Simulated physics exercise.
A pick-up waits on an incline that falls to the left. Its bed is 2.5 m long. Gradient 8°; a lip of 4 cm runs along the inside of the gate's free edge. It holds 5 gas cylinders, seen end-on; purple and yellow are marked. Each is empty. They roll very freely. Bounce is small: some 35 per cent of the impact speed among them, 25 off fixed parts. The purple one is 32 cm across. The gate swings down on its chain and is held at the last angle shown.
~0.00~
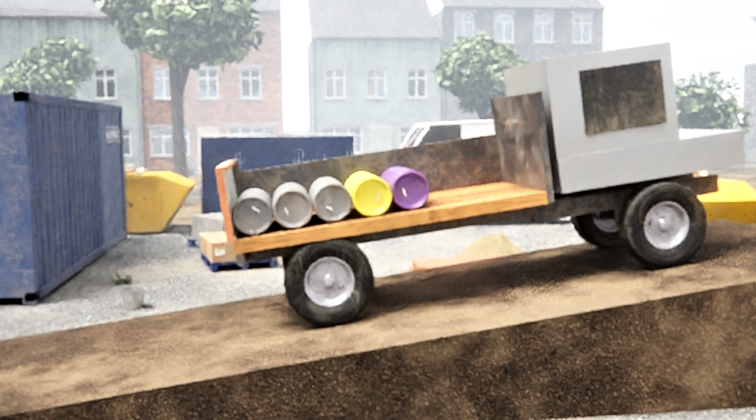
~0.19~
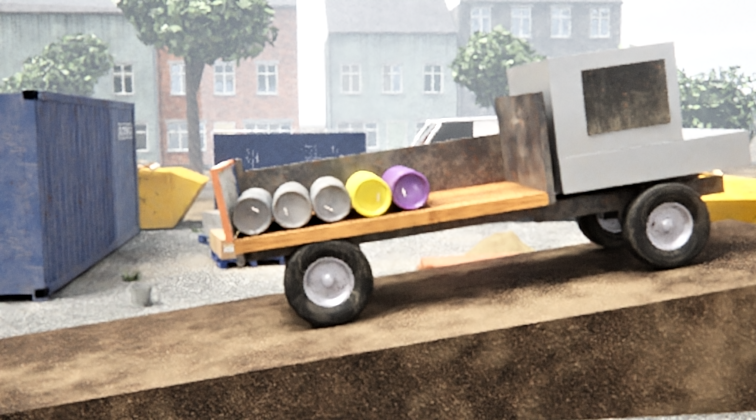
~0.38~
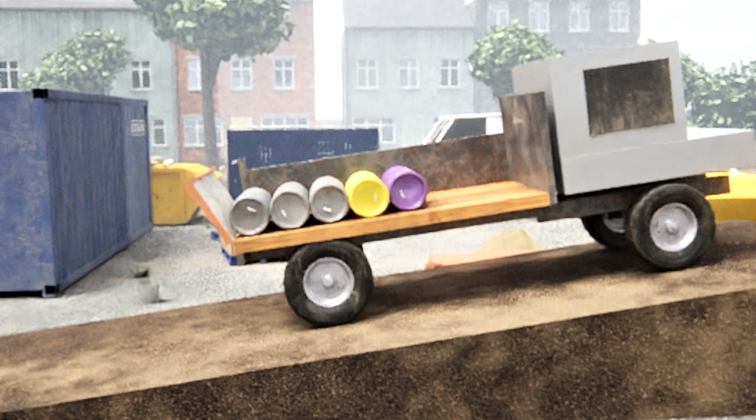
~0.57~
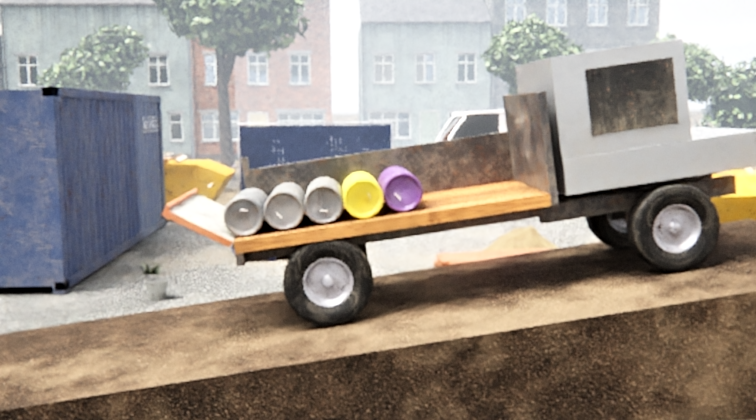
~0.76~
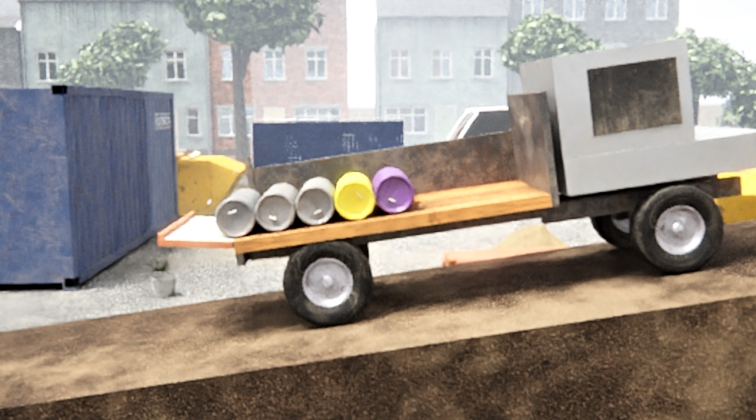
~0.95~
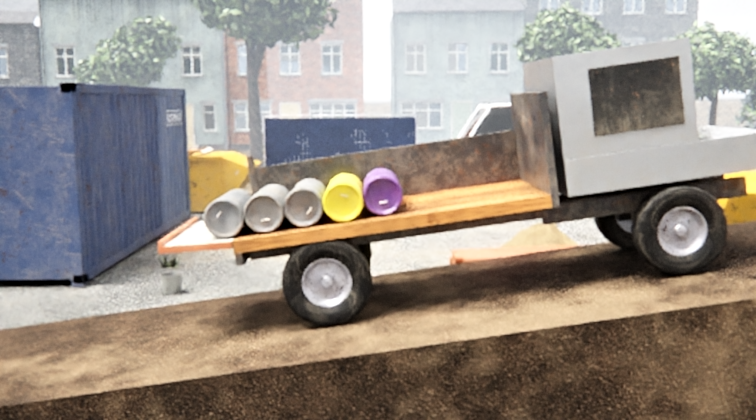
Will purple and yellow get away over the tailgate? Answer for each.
Purple remains aboard, yellow remains aboard.
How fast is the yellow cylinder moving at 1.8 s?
About 0.5 m/s.
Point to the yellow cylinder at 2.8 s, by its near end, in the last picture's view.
At about (227, 219).
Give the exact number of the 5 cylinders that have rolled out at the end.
2 of them.
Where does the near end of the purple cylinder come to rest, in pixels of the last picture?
Near (249, 216).
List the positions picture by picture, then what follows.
In the first frame, purple (411, 191), yellow (372, 197); gate 82° above level, tip at (219, 170); 5 of the 5 make up the bottom layer on the bed.
In the second frame, purple (411, 191), yellow (372, 197); gate 79° above level, tip at (214, 171).
In the third frame, purple (409, 192), yellow (369, 198); gate 57° above level, tip at (189, 183).
In the fourth frame, purple (403, 193), yellow (364, 199); gate 27° above level, tip at (165, 213).
In the fifth frame, purple (395, 194), yellow (355, 200); gate 3° above level, tip at (160, 242).
In the sixth frame, purple (383, 196), yellow (343, 202); gate 4° below level, tip at (161, 250).
Then, 1.8 s in, purple is on the bed, 75 cm short of the hinge, rolling left; yellow is on the bed, 40 cm short of the hinge, rolling left; 0 out so far.
Then, 2.8 s in, purple is on the bed, 30 cm short of the hinge, rolling left; yellow is on the gate, 5 cm past the hinge, rolling left; 2 out so far.
Then, 3.9 s in, purple is on the bed, 15 cm short of the hinge; yellow is on the gate, 20 cm past the hinge; 2 out so far.
In the end (5.2 s), purple is on the bed, 15 cm short of the hinge; yellow is on the gate, 20 cm past the hinge; 2 out so far.
